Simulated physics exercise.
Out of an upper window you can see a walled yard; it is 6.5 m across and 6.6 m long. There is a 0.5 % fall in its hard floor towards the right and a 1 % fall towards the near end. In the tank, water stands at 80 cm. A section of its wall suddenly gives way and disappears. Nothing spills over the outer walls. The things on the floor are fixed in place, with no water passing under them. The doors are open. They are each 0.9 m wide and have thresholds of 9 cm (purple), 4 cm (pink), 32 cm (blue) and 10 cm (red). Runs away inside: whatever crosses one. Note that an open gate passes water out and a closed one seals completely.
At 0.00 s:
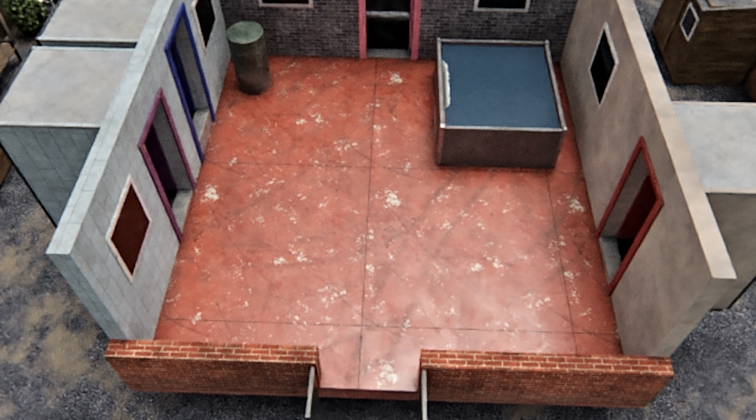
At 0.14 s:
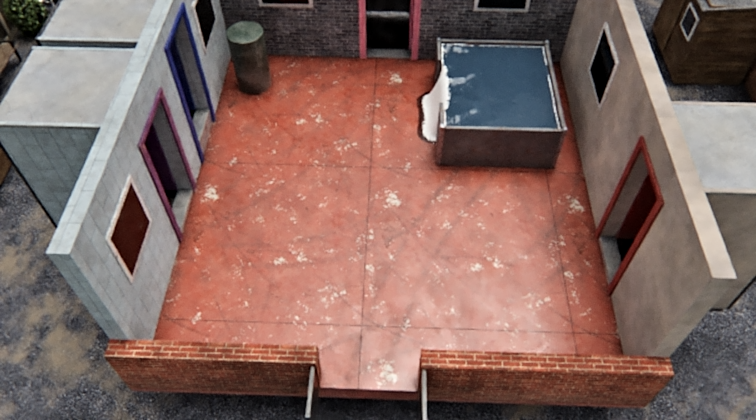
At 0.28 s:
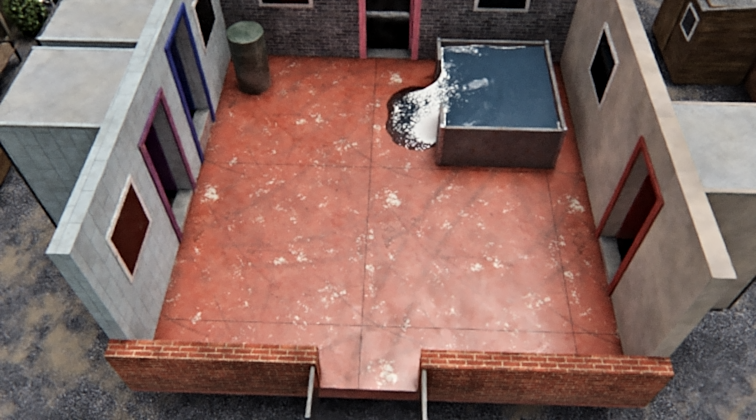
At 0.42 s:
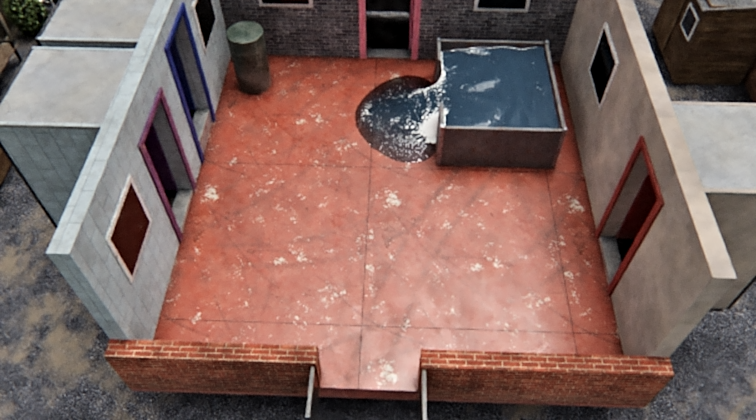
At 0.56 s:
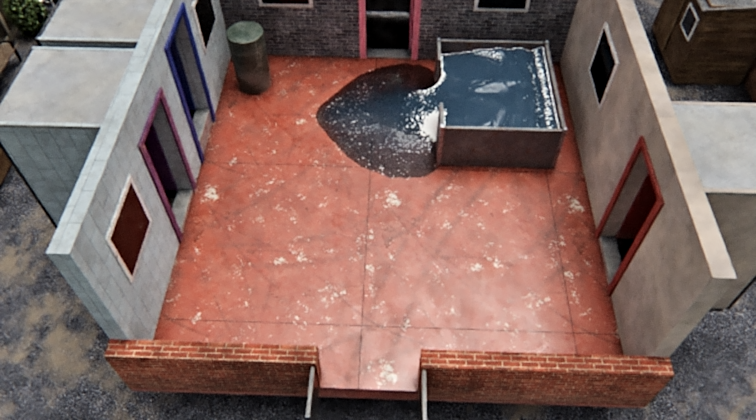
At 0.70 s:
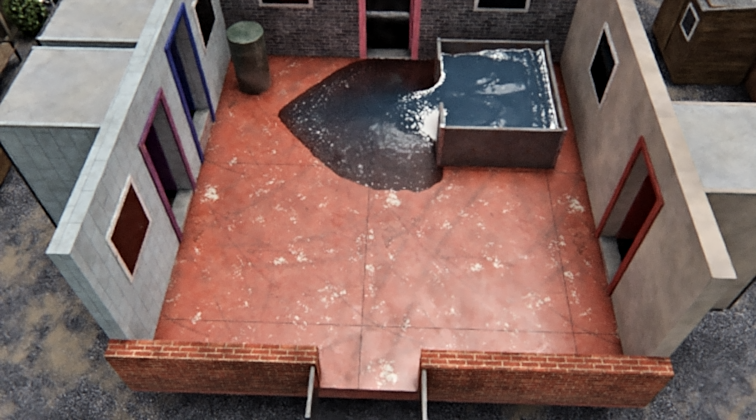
A walled yard with a red floor held a tank of still blue water until its left side gave way, and water poured out, spreading leftward in a dark, widening pool across the floor.
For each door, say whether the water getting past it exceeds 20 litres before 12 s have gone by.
The purple door will overshoot the limit. The pink door will overshoot the limit. The blue door will undershoot the limit. The red door will undershoot the limit.
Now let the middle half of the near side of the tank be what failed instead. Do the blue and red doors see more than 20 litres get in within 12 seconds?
Compared with the limit, blue is lower and red is higher.
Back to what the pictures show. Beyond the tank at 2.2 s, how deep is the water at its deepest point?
Around 50 centimetres.
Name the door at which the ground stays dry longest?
I'd say the red one.
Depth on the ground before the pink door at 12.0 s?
The depth there is near 4.0 cm.
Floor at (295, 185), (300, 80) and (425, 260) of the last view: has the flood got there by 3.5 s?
In that order: Under water, flooded, still dry.
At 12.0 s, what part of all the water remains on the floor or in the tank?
Some 88 in a hundred.
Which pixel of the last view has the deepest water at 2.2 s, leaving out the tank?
Roughly pixel (223, 88).
After 1.4 s water covers 35 % of the floor and is deepest (43 cm) near (432, 120); purple door not reached, pink door 7 cm at the sill, 7 L in, blue door 25 cm at the sill, 0 L in, red door not reached.
After 2.2 s water covers 45 % of the floor and is deepest (50 cm) near (223, 88); purple door 18 cm at the sill, 8 L in, pink door 5 cm at the sill, 24 L in, blue door 27 cm at the sill, 0 L in, red door not reached.
After 3.5 s water covers 50 % of the floor and is deepest (28 cm) near (148, 364); purple door 13 cm at the sill, 37 L in, pink door 5 cm at the sill, 37 L in, blue door 19 cm at the sill, 0 L in, red door not reached.
After 7.0 s water covers 80 % of the floor and is deepest (20 cm) near (167, 295); purple door 10 cm at the sill, 49 L in, pink door 7 cm at the sill, 61 L in, blue door 11 cm at the sill, 0 L in, red door 5 cm at the sill, 0 L in.
After 12.0 s water covers 100 % of the floor and is deepest (15 cm) near (558, 378); purple door 6 cm at the sill, 49 L in, pink door 4 cm at the sill, 70 L in, blue door 5 cm at the sill, 0 L in, red door 12 cm at the sill, 2 L in.
